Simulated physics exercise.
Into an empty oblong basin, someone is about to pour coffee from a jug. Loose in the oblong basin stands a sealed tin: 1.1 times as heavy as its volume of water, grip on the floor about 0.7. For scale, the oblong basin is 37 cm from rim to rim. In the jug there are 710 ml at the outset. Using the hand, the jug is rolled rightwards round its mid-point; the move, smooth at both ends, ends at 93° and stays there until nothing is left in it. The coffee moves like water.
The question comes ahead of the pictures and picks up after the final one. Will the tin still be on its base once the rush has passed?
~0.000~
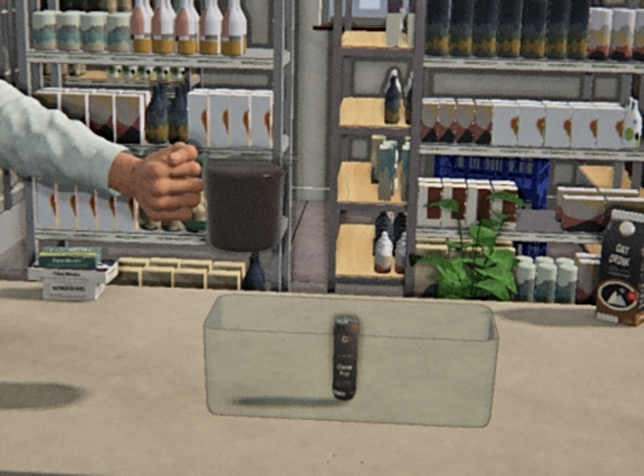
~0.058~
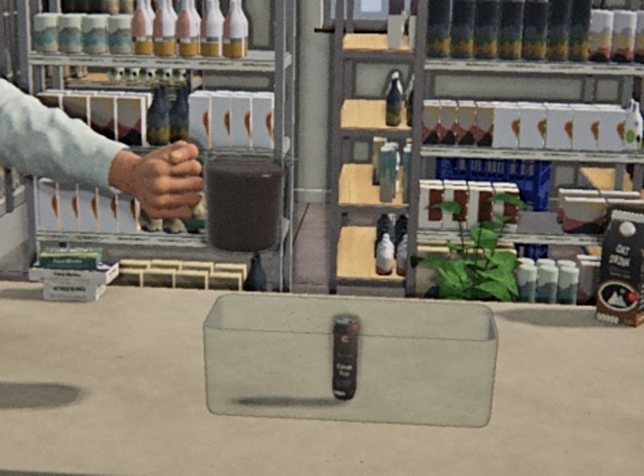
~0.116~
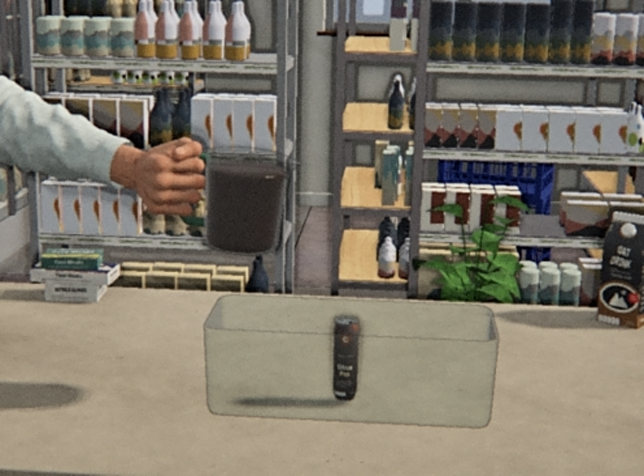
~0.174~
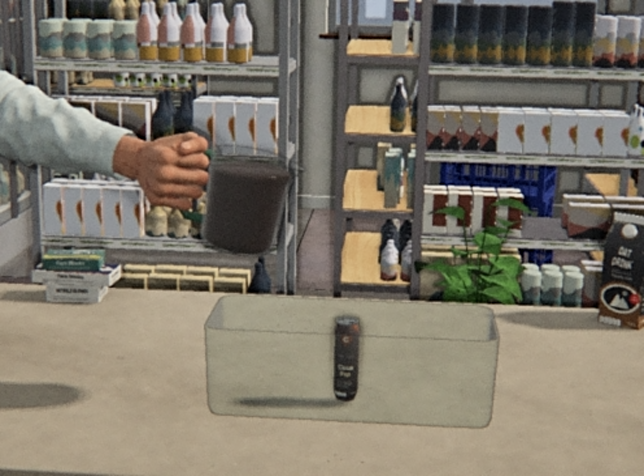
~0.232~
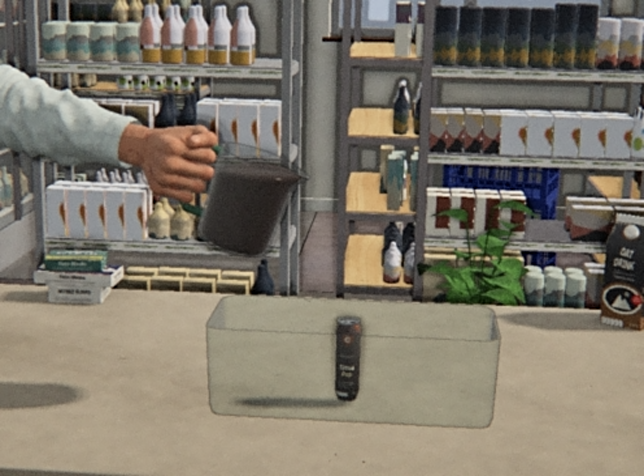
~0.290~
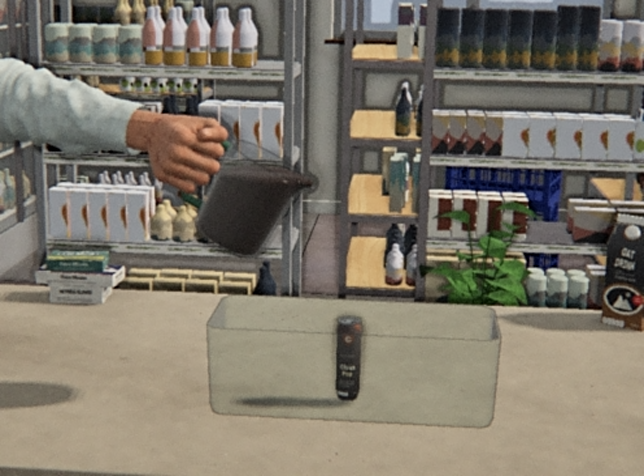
Yes - it is not overturned.
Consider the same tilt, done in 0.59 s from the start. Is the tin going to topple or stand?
The tin stays on its base.
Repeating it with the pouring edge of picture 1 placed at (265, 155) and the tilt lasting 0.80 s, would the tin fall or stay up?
It tumbles.
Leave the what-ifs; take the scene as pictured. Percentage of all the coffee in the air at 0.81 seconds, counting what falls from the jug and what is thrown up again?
20 per cent or so.
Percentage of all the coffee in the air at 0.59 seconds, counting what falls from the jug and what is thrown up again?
About 22 per cent.
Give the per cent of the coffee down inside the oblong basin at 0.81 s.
I reckon close to 52 per cent.
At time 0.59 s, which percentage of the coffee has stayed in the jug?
I'd put it near 68 percent.
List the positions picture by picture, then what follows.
It leans 0°; its right rim is at (298, 158); the coffee meets the walls at (206, 166) and (285, 169); the oblong basin's rim runs from (212, 312) to (494, 324); the tin's top is at (346, 324), in the first frame.
It leans 1°; its right rim is at (299, 159); the coffee meets the walls at (207, 165) and (285, 169), in the second frame.
It leans 5°; its right rim is at (302, 163); the coffee meets the walls at (210, 166) and (287, 171), in the third frame.
It leans 10°; its right rim is at (307, 169); the coffee meets the walls at (214, 166) and (292, 173), in the fourth frame.
It leans 18°; its right rim is at (312, 177); the coffee meets the walls at (216, 172) and (302, 175), in the fifth frame.
It leans 27°; its right rim is at (315, 188); the coffee meets the walls at (214, 183) and (312, 183), in the sixth frame.
Then, 0.59 s in, the tilt is 78° and 69 per cent is still to pour; the tin stands where it began.
Then, 0.81 s in, the tilt is 93° and 28 per cent is still to pour; the tin stands where it began.
Then, 1.05 s in, the tilt is 93° and 9 per cent is still to pour; the tin stands where it began.
Then, 1.30 s in, the tilt is 93° and 3 per cent is still to pour; the tin stands where it began.
Finally, the tin stands where it began.
